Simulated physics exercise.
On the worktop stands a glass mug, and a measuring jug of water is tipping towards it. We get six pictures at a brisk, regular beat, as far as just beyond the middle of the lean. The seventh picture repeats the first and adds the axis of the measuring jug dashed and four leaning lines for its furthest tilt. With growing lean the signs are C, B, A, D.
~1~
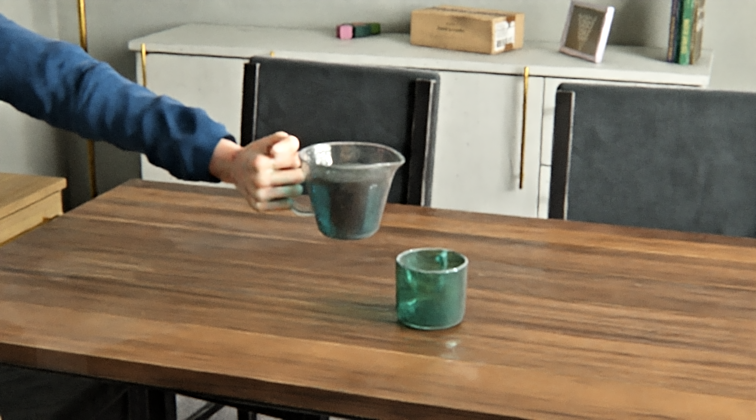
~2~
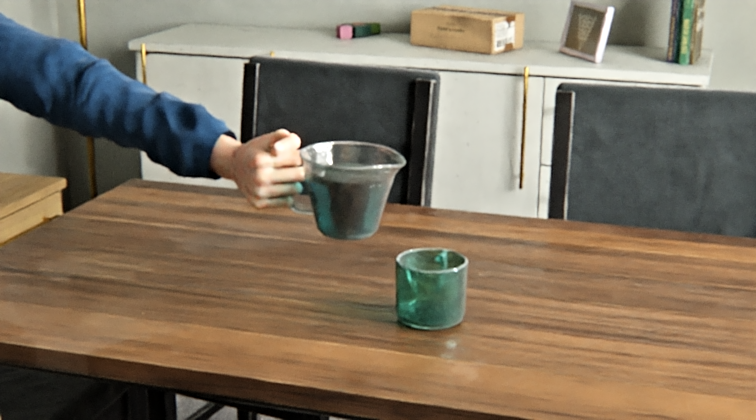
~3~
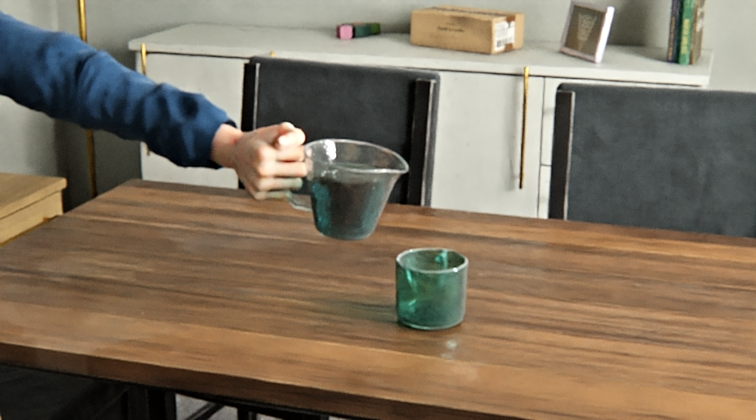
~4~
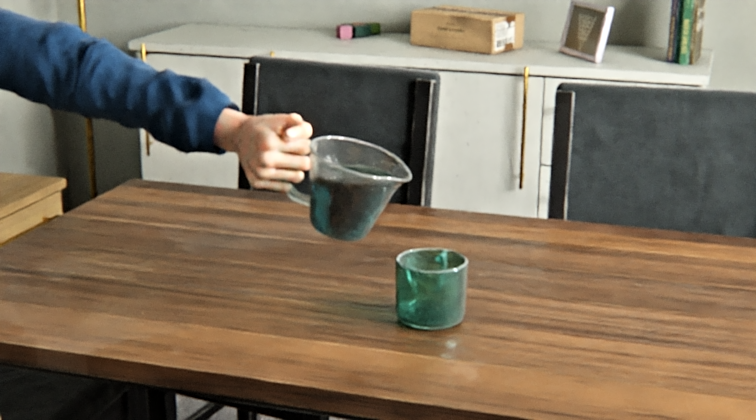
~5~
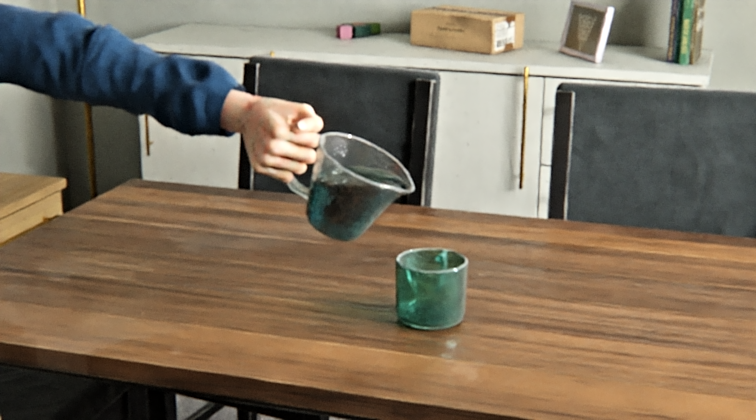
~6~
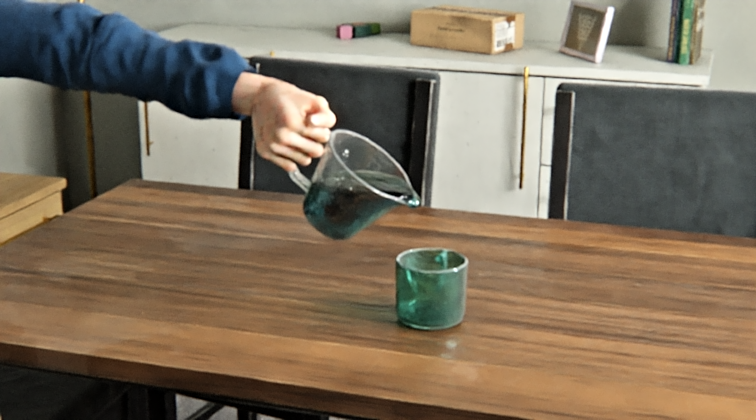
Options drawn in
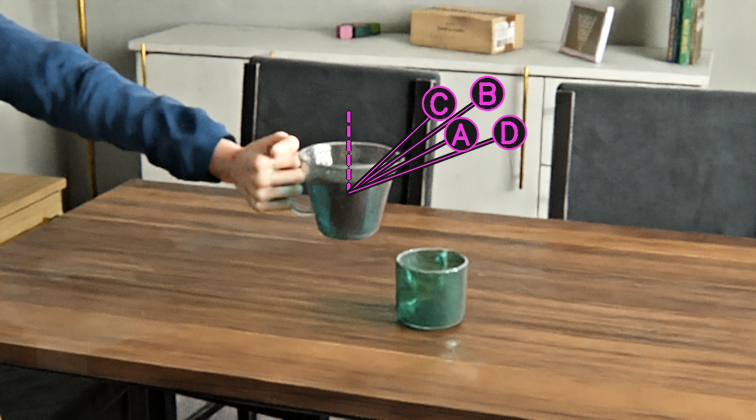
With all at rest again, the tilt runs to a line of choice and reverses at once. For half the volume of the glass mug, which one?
Go for B.
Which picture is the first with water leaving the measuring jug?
Picture 6.
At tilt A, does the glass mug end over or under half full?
Over.
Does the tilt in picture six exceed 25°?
Yes.
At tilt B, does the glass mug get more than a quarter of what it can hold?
Yes, clearly.
On the marked copy, A at (445, 141); B at (473, 103); C at (428, 117); D at (493, 139).
For tilt A, the glass mug ends with about 66 % of what it can hold.
For tilt B, the glass mug ends with about 50 % of what it can hold.
For tilt C, the glass mug ends with about 34 % of what it can hold.
For tilt D, the glass mug ends with about 83 % of what it can hold.
